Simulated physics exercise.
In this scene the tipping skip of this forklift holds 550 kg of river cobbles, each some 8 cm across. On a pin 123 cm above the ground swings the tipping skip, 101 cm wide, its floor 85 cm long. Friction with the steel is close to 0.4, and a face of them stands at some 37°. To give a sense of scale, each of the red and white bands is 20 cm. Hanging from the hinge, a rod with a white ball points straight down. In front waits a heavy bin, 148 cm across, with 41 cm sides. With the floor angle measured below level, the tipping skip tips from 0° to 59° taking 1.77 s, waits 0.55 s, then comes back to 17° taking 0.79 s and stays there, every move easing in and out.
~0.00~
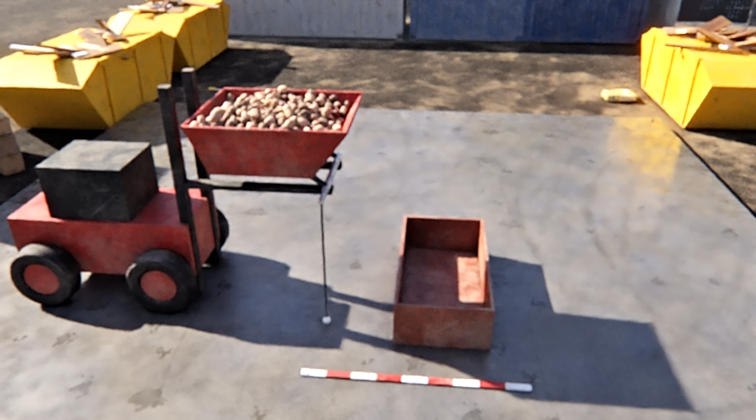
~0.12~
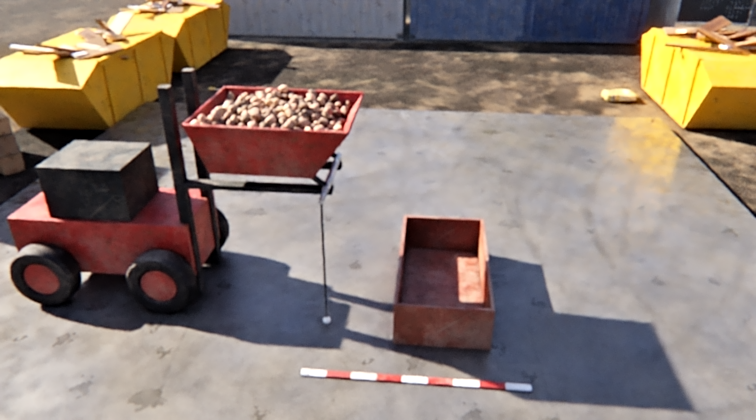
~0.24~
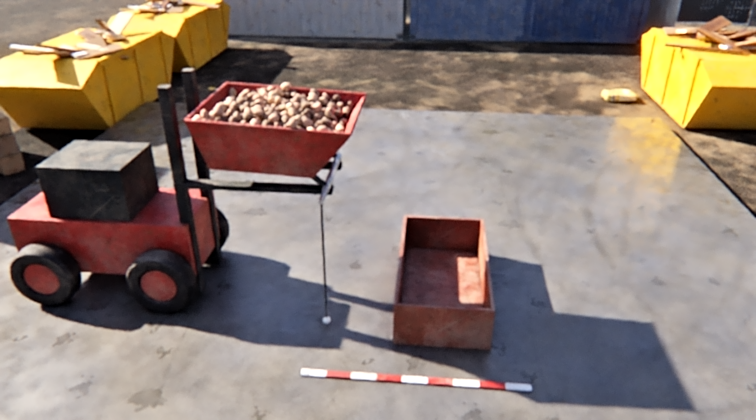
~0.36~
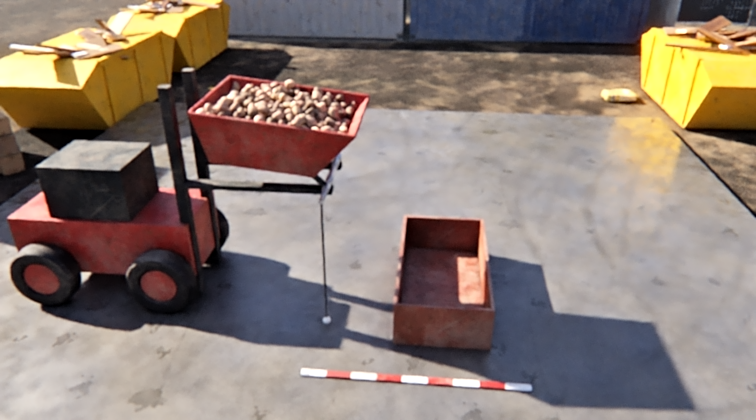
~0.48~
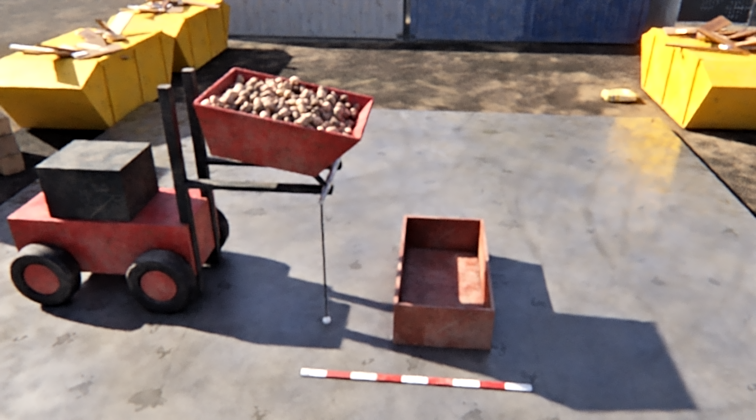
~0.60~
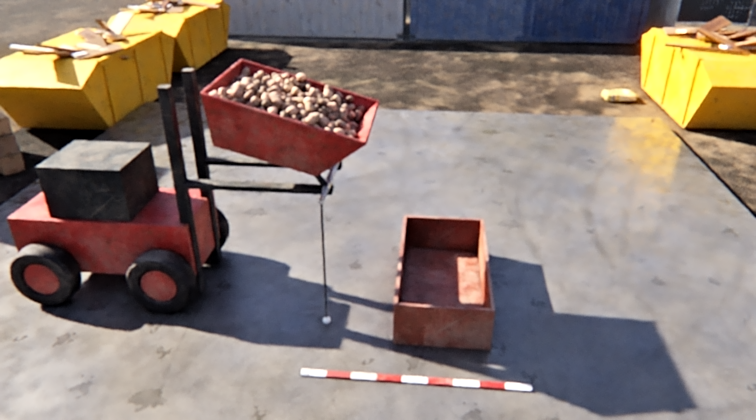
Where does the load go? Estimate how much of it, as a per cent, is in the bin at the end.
Some 50 per cent of it.
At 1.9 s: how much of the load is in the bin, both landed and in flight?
Around 15 per cent of it.
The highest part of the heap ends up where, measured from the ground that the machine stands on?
I'd put it at roughly 32 cm above the ground.
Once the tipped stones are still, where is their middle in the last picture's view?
At about pixel (447, 284) in the last view.
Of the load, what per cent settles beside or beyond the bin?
Load fraction: Approx. 5 %.
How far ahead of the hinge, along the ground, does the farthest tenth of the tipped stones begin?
Roughly 130 centimetres ahead of it along the ground.
After 1.3 s the floor is at 50°; 100 % in the tipping skip; the foremost stones are at (395, 158).
After 1.9 s the floor is at 59°; 84 % in the tipping skip, 15 % in the bin; the foremost stones are at (464, 288).
After 3.6 s the floor is at 17°; 44 % in the tipping skip, 2 % short of the bin, 51 % in the bin, 3 % beside or beyond the bin; the foremost stones are at (579, 276).
After 6.1 s the floor is at 17°; 44 % in the tipping skip, 2 % short of the bin, 51 % in the bin, 3 % beside or beyond the bin; the foremost stones are at (580, 275).
